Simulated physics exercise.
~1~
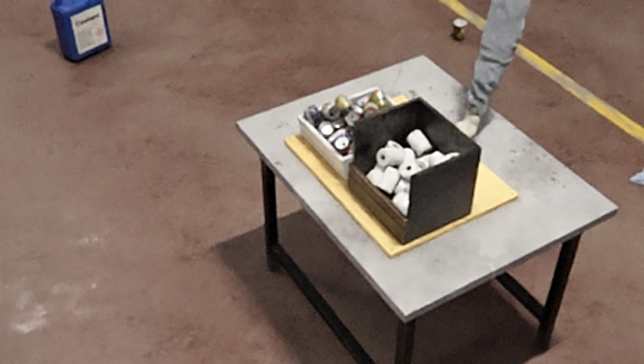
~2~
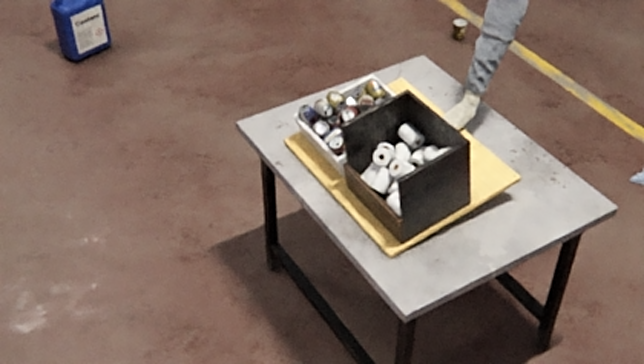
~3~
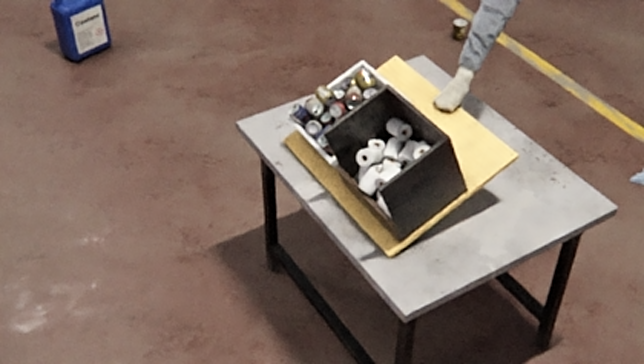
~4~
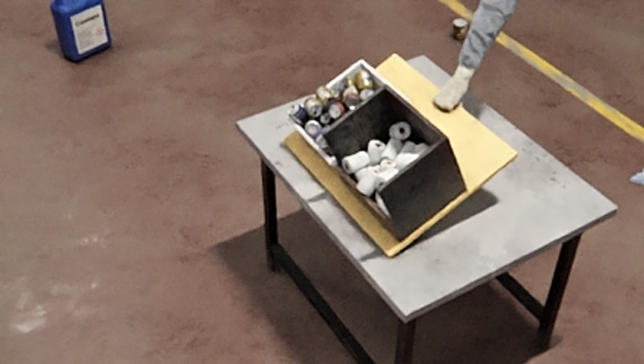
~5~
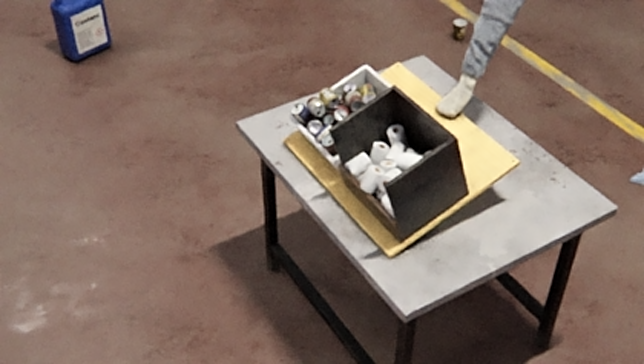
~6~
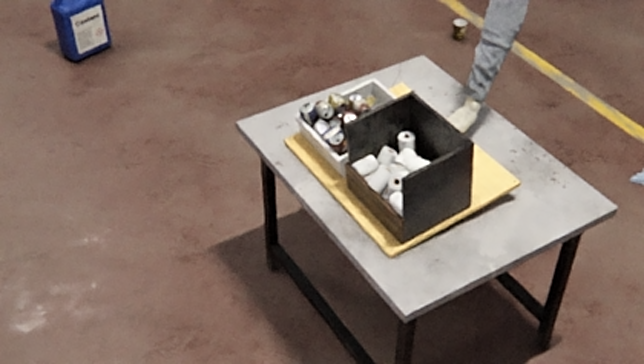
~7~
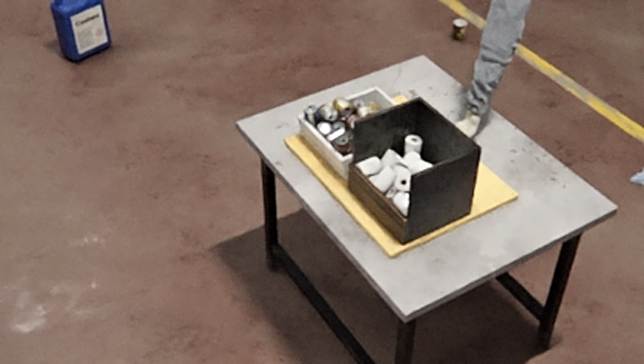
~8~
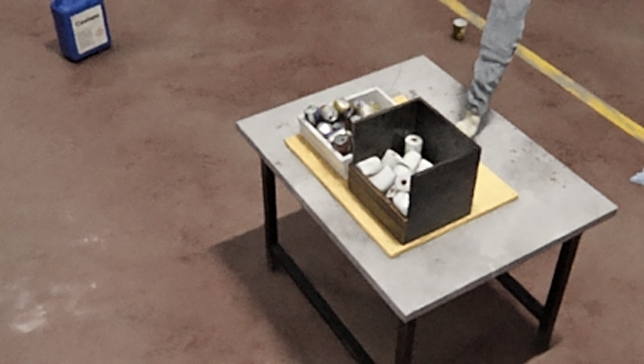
A gloved hand tipped up one side of a yellowish board on a table, tilting the black crate of white paper rolls and the white crate of small cans, then lowered it flat again, with nothing spilling from either crate.
